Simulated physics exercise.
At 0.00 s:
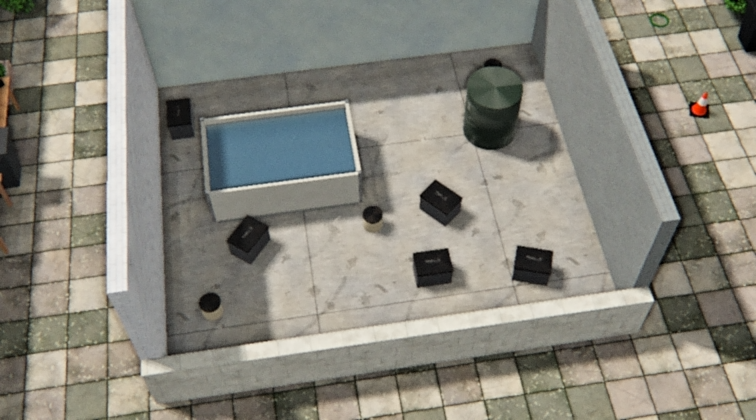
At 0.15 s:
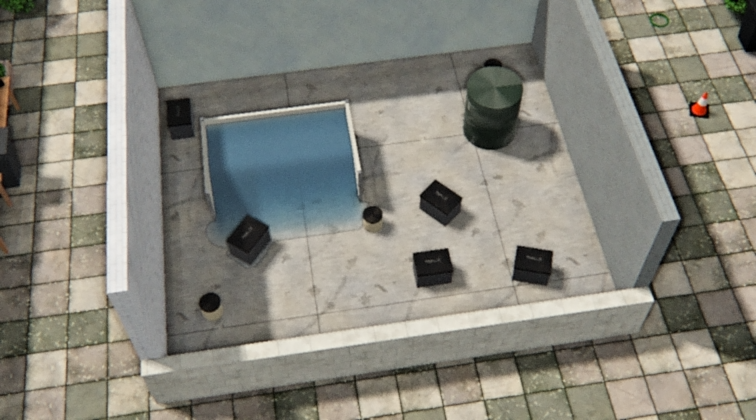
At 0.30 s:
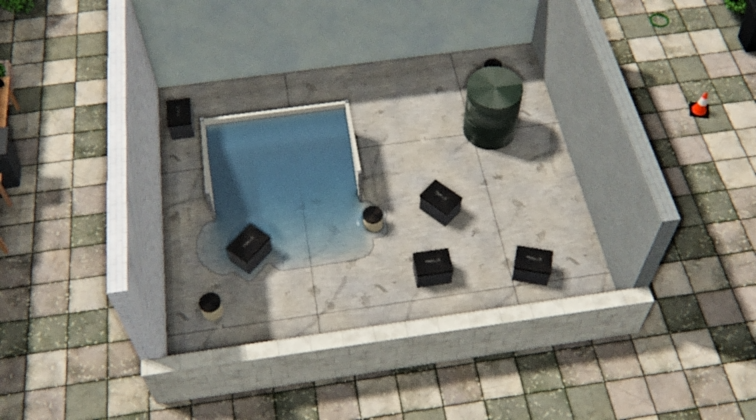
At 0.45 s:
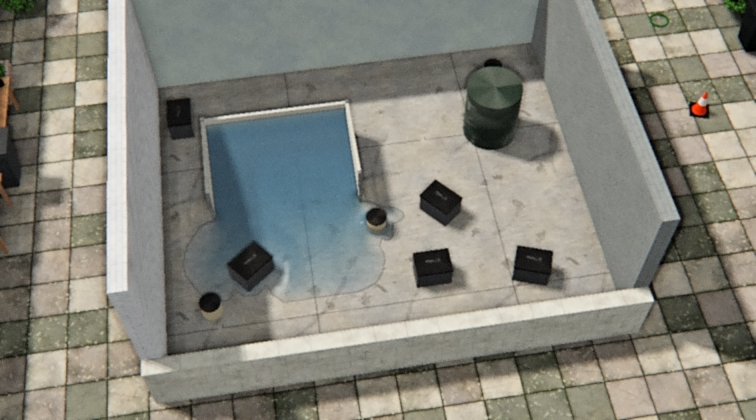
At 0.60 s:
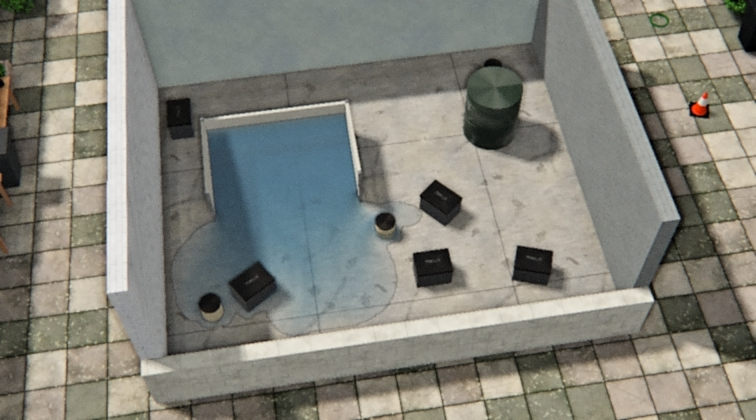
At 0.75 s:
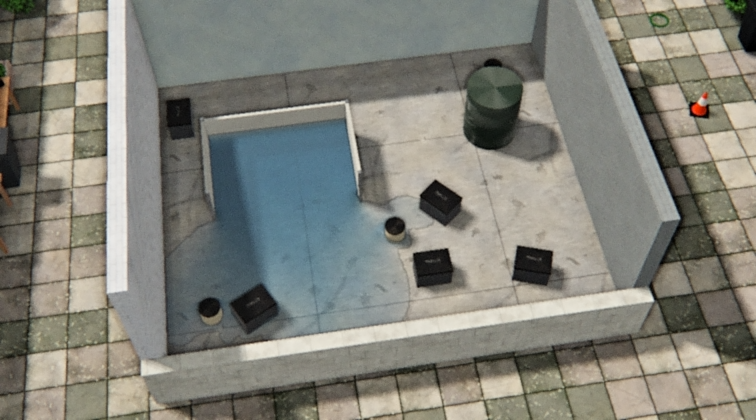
Water poured out of the pool through its open front side and spread across the paved yard floor, pushing a black box toward the low front wall and nudging a small pail slightly to the right.
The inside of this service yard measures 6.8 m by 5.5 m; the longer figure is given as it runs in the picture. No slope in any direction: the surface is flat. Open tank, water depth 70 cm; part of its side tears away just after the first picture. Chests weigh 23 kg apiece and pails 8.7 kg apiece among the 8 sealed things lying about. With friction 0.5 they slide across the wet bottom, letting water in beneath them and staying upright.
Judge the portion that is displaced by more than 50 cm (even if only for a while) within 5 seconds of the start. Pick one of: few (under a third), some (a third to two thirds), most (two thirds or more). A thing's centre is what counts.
Most.
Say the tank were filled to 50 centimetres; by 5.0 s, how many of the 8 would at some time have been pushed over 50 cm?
With that change, 3 of them.
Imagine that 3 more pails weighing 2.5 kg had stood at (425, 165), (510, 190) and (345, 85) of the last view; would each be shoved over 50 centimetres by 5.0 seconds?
In the order asked: Not as far, farther than that, not as far.
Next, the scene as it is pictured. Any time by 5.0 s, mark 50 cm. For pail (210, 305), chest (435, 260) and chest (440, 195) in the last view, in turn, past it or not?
Well, in turn that's topping it, topping it, not reaching it.
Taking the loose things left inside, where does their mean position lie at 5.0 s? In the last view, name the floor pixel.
They're centred close to (381, 168).
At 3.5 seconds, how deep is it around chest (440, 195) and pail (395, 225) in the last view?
First about 5 cm, second about 7 cm.
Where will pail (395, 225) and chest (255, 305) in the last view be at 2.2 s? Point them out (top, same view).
Around (436, 237) and (213, 323).
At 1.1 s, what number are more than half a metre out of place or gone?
By that point, 3.
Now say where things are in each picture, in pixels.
The first picture shows a chest at (248, 233) rests on the ground; a pail at (373, 214) rests on the ground; water covers 3.1 m2; 0 of 8 have shifted.
The second picture shows a chest at (248, 233) rests on the ground; a pail at (373, 214), on the bottom; water covers 4.3 m2; 0 of 8 have shifted.
The third picture shows a chest at (248, 242) rests on the ground, 17 cm from its start; a pail at (373, 214), on the bottom; water covers 5.7 m2; 1 of 8 have shifted.
The fourth picture shows a chest at (250, 260) rests on the ground, 49 cm from its start; a pail at (376, 216), on the bottom, 7 cm from its start; water covers 7.3 m2; 2 of 8 have shifted.
The fifth picture shows a chest at (252, 281) rests on the ground, 85 cm from its start; a pail at (385, 221), on the bottom, 23 cm from its start; water covers 9.3 m2; 2 of 8 have shifted.
The sixth picture shows a chest at (253, 303) rests on the ground, 122 cm from its start; a pail at (395, 226), on the bottom, 40 cm from its start; 11.2 m2 under water; 3 of 8 have shifted.
After 1.1 s 3 of 8 are over 50 cm from their spots; 1 afloat.
After 2.2 s 3 of 8 are over 50 cm from their spots; 2 afloat.
After 3.5 s 5 of 8 are over 50 cm from their spots; 2 afloat.
After 5.0 s 6 of 8 are over 50 cm from their spots, and 6 have been at some point; 3 afloat.
